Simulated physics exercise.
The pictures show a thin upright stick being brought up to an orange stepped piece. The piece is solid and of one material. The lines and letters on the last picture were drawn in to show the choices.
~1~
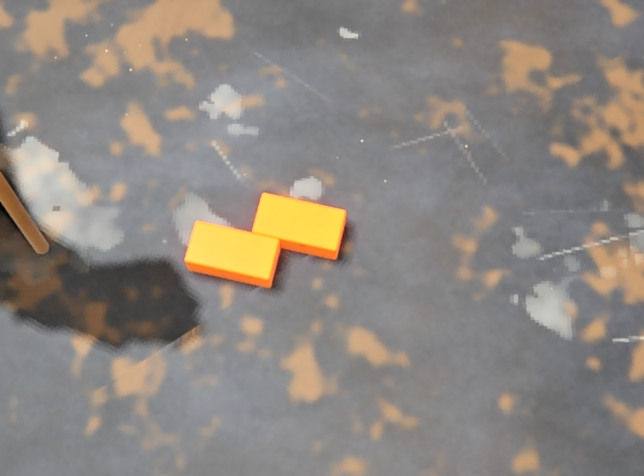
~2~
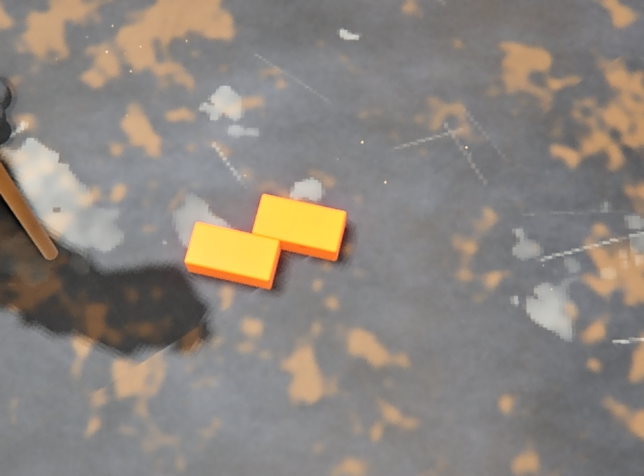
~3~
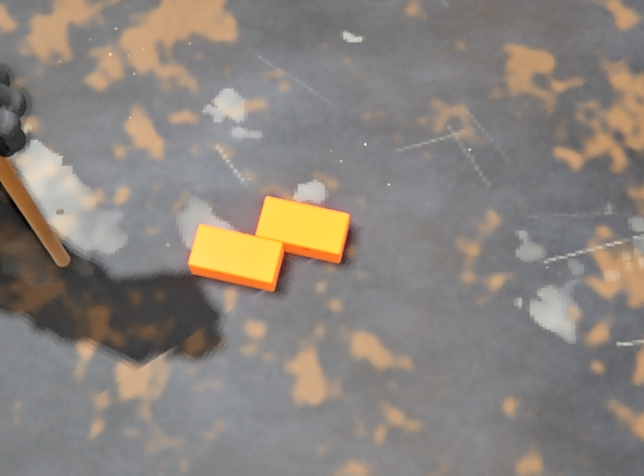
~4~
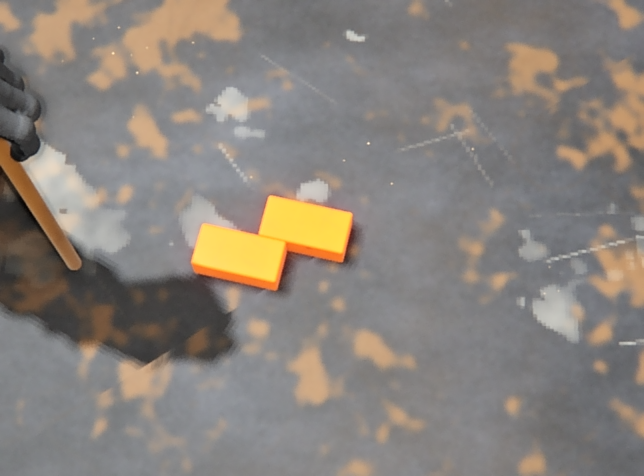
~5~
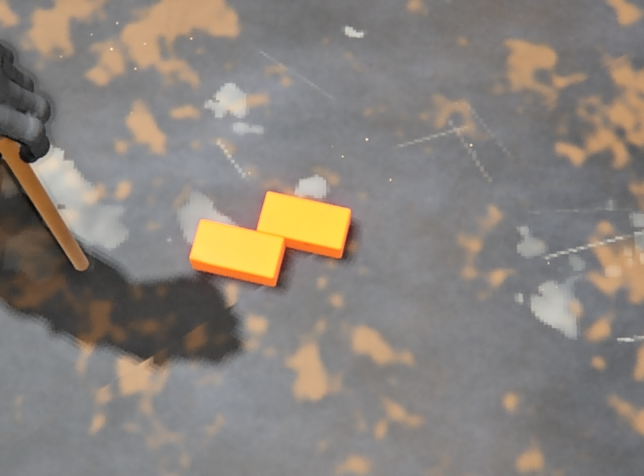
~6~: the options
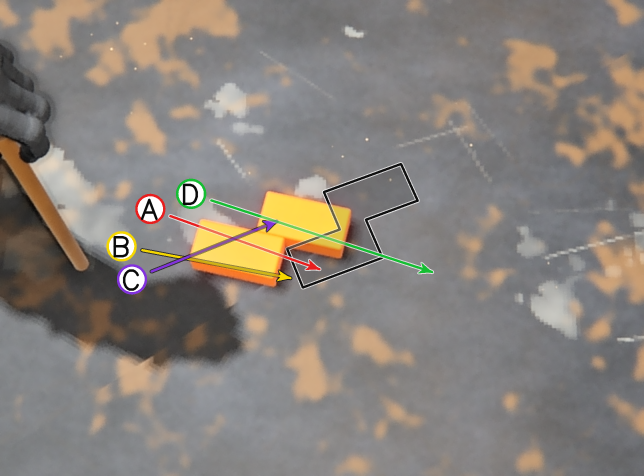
An orange stepped piece sits still while a dark gripper moves a brown stick rightward.
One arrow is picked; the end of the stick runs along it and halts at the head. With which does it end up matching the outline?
B.
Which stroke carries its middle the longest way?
Stroke A.
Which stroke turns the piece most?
That is D.
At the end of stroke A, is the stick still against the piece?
Yes.
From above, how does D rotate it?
On that stroke, clockwise.
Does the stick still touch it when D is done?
At the end, no.
On the marked copy, A from (170, 216) to (319, 269); B from (142, 250) to (291, 278); C from (152, 272) to (277, 222); D from (211, 200) to (432, 272).
Taking B. A third of the way, foot of the stick (196, 261), piece (245, 250).
Two thirds of the way, foot of the stick (250, 271), piece (299, 248).
When it is over, foot of the stick (291, 279), piece (335, 246); it fills the outline.
As for the rest, A leaves the piece out of the outline, at (345, 285); C leaves the piece out of the outline, at (319, 236); D leaves the piece out of the outline, at (310, 252).
